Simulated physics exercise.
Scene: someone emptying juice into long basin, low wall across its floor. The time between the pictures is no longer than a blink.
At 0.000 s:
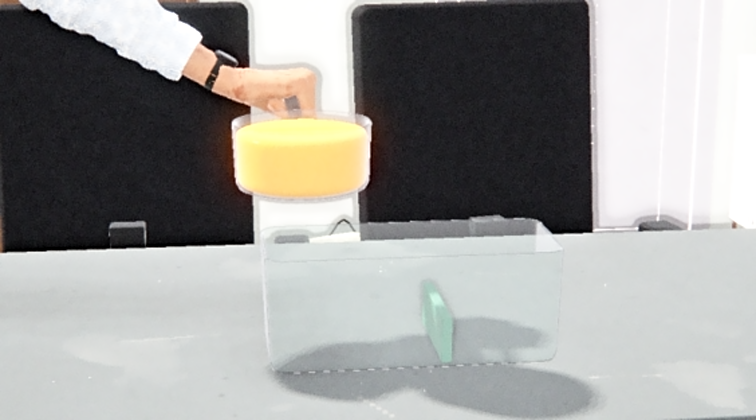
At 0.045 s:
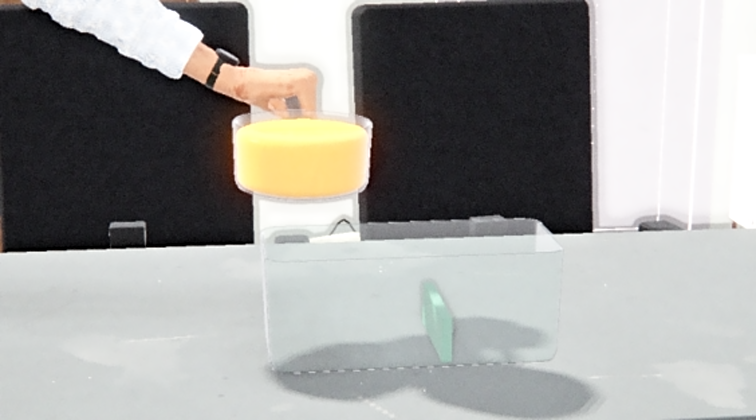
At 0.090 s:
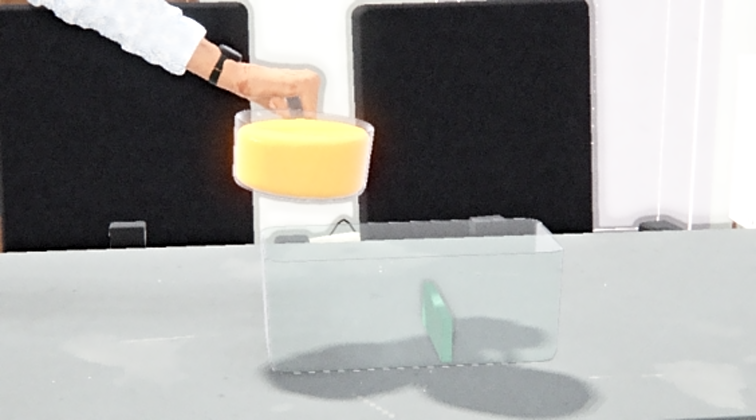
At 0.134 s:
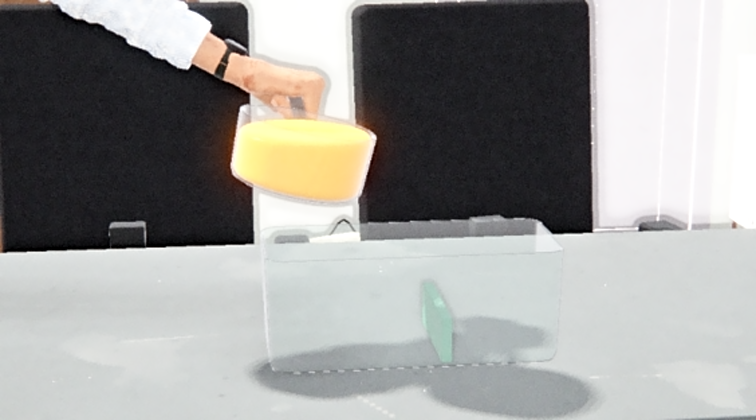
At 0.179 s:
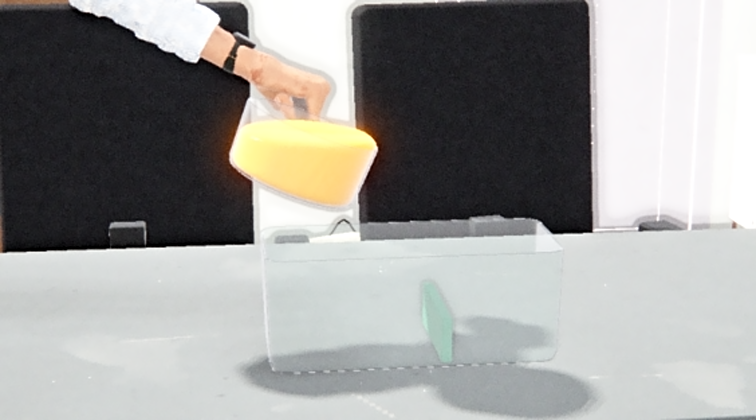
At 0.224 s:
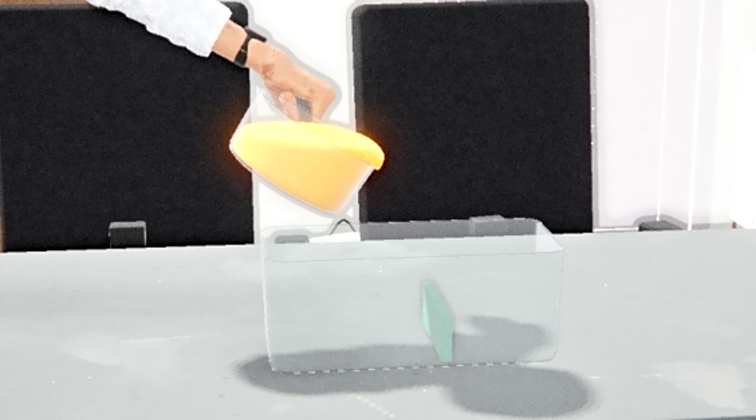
Above a grey table, a hand tilting a clear container of glowing orange liquid rightward over a long transparent basin, liquid reaching its lip.
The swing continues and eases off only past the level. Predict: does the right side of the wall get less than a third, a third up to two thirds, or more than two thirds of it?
Short answer, the right side fails to reach a third.
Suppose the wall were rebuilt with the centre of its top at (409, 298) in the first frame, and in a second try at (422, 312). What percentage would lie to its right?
Try one about 45 %, try two about 35 %.
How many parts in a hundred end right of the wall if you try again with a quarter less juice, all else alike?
Around 5 percent, more or less.
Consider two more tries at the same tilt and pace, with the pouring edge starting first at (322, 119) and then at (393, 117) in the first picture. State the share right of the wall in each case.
It comes to about 15 %, followed by about 40 %.
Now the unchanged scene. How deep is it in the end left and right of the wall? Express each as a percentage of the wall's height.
On the left roughly 60, on the right roughly 20.
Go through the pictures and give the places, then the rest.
In the first picture, tilt 0°; pouring edge (369, 122); surface from (236, 133) to (366, 130); the long basin's rim runs from (264, 246) to (550, 236); the wall's top is at (437, 301).
In the second picture, tilt 2°; pouring edge (370, 124); surface from (236, 132) to (367, 130).
In the third picture, tilt 6°; pouring edge (372, 129); surface from (238, 131) to (368, 133).
In the fourth picture, tilt 13°; pouring edge (374, 137); surface from (240, 130) to (371, 134).
In the fifth picture, tilt 22°; pouring edge (375, 149); surface from (240, 132) to (376, 142); 1 per cent is over the edge.
In the sixth picture, tilt 33°; pouring edge (374, 162); surface from (237, 133) to (371, 151); 6 per cent is over the edge.
After 0.48 s the tilt is 94° and 25 per cent is still to pour, 38 is left of the wall and 7 right of it.
After 0.67 s the tilt is 101° and 6 per cent is still to pour, 79 is left of the wall and 10 right of it.
After 0.87 s the tilt is 101° and 1 per cent is still to pour, 78 is left of the wall and 14 right of it.
After 1.08 s the tilt is 101° and 0 per cent is still to pour, 79 is left of the wall and 15 right of it.
In the end 80 per cent lies left of the wall, 15 right of it and 6 outside.
